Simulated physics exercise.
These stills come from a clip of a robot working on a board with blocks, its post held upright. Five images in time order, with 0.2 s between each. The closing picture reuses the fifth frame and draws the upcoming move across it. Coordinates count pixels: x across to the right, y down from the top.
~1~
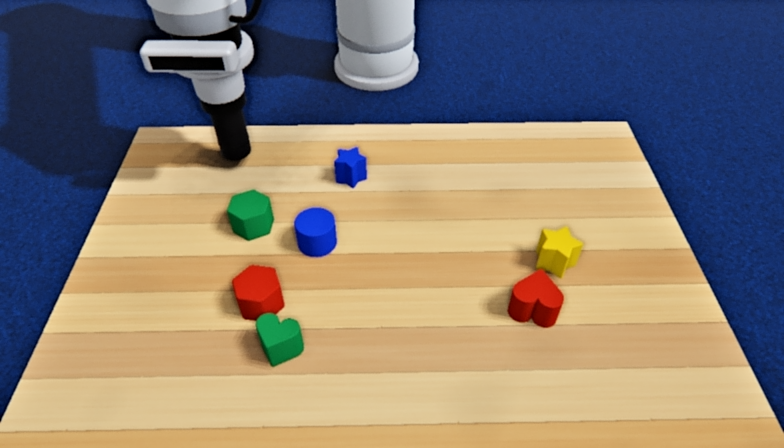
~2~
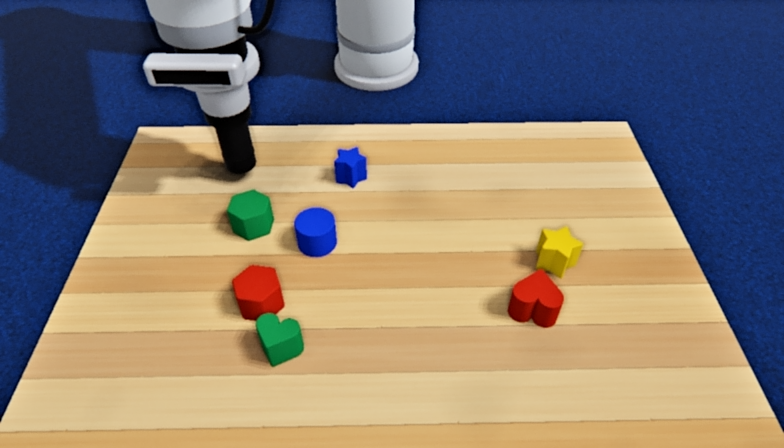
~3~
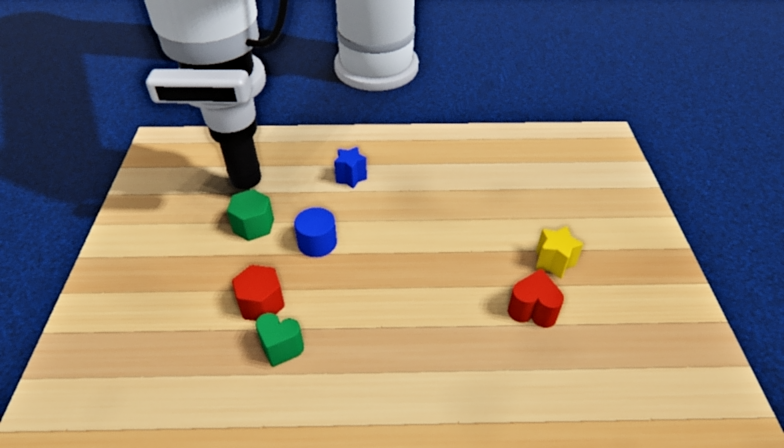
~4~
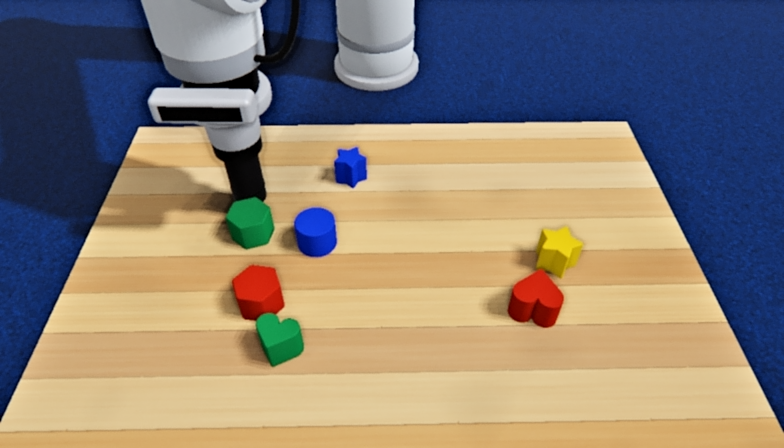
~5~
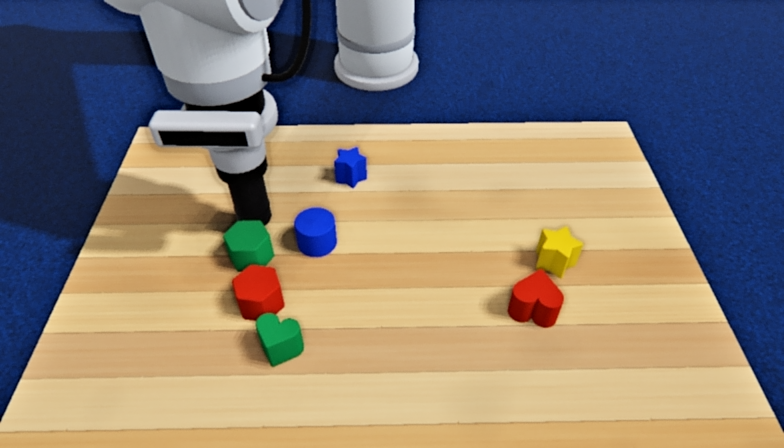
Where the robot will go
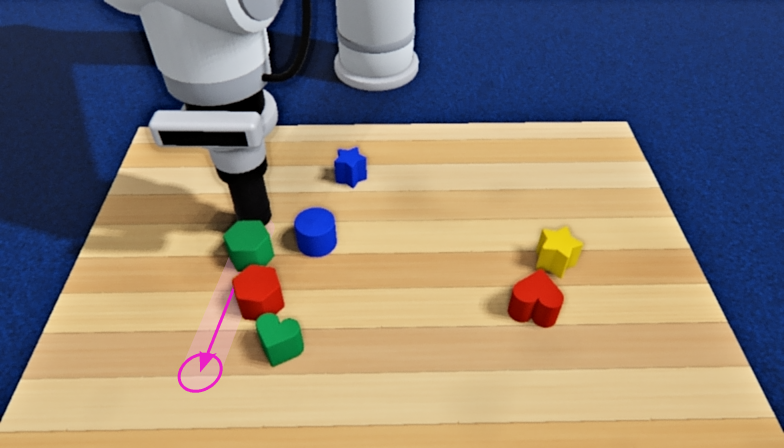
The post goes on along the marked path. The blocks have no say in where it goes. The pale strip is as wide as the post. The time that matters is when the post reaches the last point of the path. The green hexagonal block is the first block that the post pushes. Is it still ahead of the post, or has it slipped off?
Final position: Ahead.
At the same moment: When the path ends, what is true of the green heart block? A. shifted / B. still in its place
My pick is A.
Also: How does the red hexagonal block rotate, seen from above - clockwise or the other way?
Looking down: Anticlockwise.
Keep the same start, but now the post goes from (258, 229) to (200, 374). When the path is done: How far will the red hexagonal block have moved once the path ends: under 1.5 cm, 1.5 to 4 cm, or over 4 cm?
Shift of over 4 cm.
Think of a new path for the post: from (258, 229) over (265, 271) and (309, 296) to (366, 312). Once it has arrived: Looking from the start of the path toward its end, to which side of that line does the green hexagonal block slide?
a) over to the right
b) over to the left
The one that fits is a, over to the right.
The line goes in a line from (258, 229) to (200, 372).
The first path, step by step. One third of the way, post at (238, 260); green hexagonal block at (229, 281); red hexagonal block at (258, 309), turned 35° anticlockwise; green heart block at (282, 340).
Two thirds of the way, post at (218, 309); green hexagonal block at (204, 335); red hexagonal block at (259, 326), turned 85° anticlockwise; green heart block at (298, 349).
At the end, post at (196, 363); green hexagonal block at (180, 396); red hexagonal block at (259, 326), turned 85° anticlockwise; green heart block at (298, 349); blue round block unmoved.
